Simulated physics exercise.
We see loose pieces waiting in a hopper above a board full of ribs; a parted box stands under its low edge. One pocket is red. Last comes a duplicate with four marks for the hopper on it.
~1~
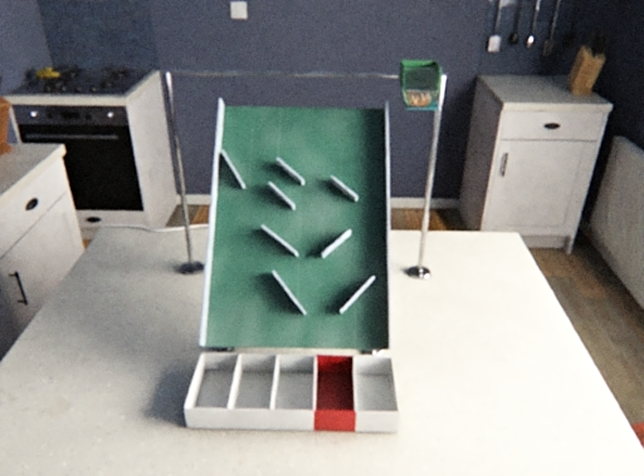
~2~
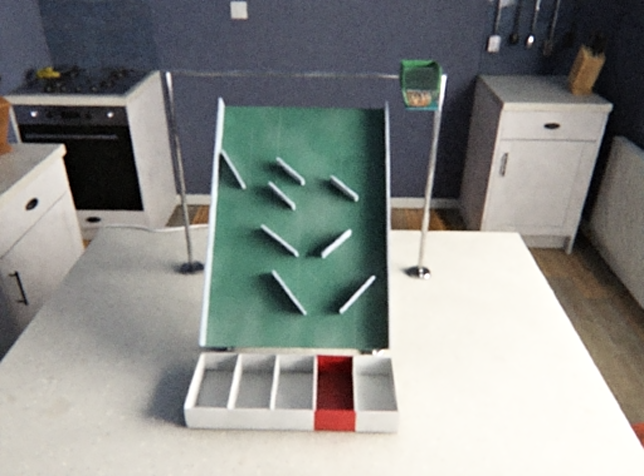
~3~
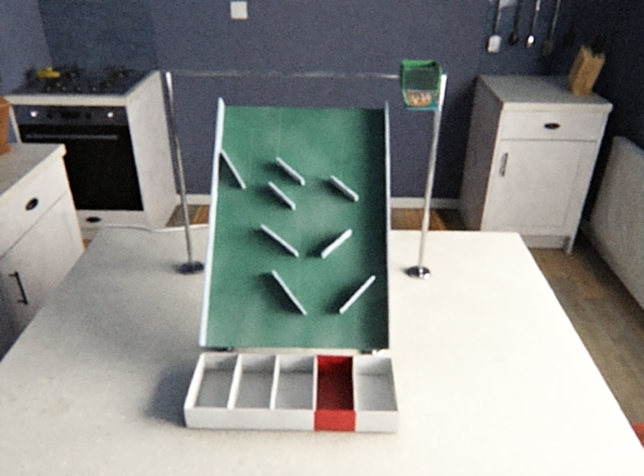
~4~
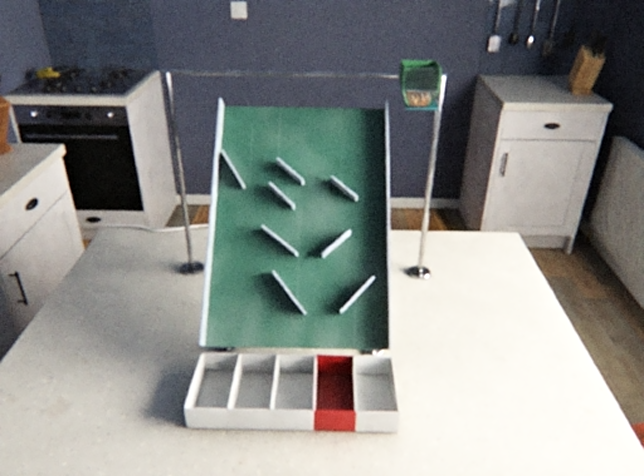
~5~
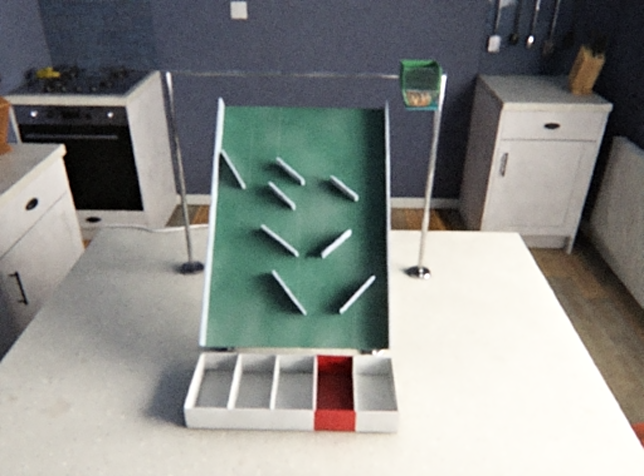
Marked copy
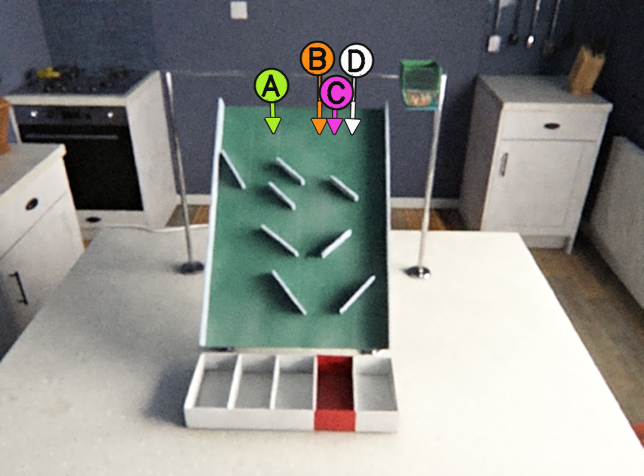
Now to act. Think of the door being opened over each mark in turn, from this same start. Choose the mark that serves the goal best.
I would pick mark B.
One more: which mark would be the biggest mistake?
That would be D.
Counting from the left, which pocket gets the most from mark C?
The fifth.
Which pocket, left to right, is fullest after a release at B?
The fourth.
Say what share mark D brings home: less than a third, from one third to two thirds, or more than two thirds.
Mark D gives less than a third.
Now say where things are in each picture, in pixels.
In the first frame, hopper at (418, 97), roasted chickpeas, door shut.
In the second frame, ribs (222, 150) to (243, 184), (277, 158) to (303, 180), (270, 183) to (294, 205).
In the third frame, ribs (331, 176) to (357, 197), (262, 225) to (297, 253), (322, 254) to (351, 230).
In the fourth frame, ribs (273, 271) to (304, 312), (341, 311) to (374, 277).
In the fifth frame, red pocket at (335, 420), number 4 of 5 from the left.
On the marked copy, mark A meets the board at (273, 127); mark B meets the board at (319, 128); mark C meets the board at (334, 128); mark D meets the board at (352, 128).
For mark A, about a third in the red pocket, about half in other pockets, a small part outside the box.
For mark B, most in the red pocket, about a quarter in other pockets.
For mark C, about a third in the red pocket, about two thirds in other pockets.
For mark D, a stray few in the red pocket, nearly all in other pockets.
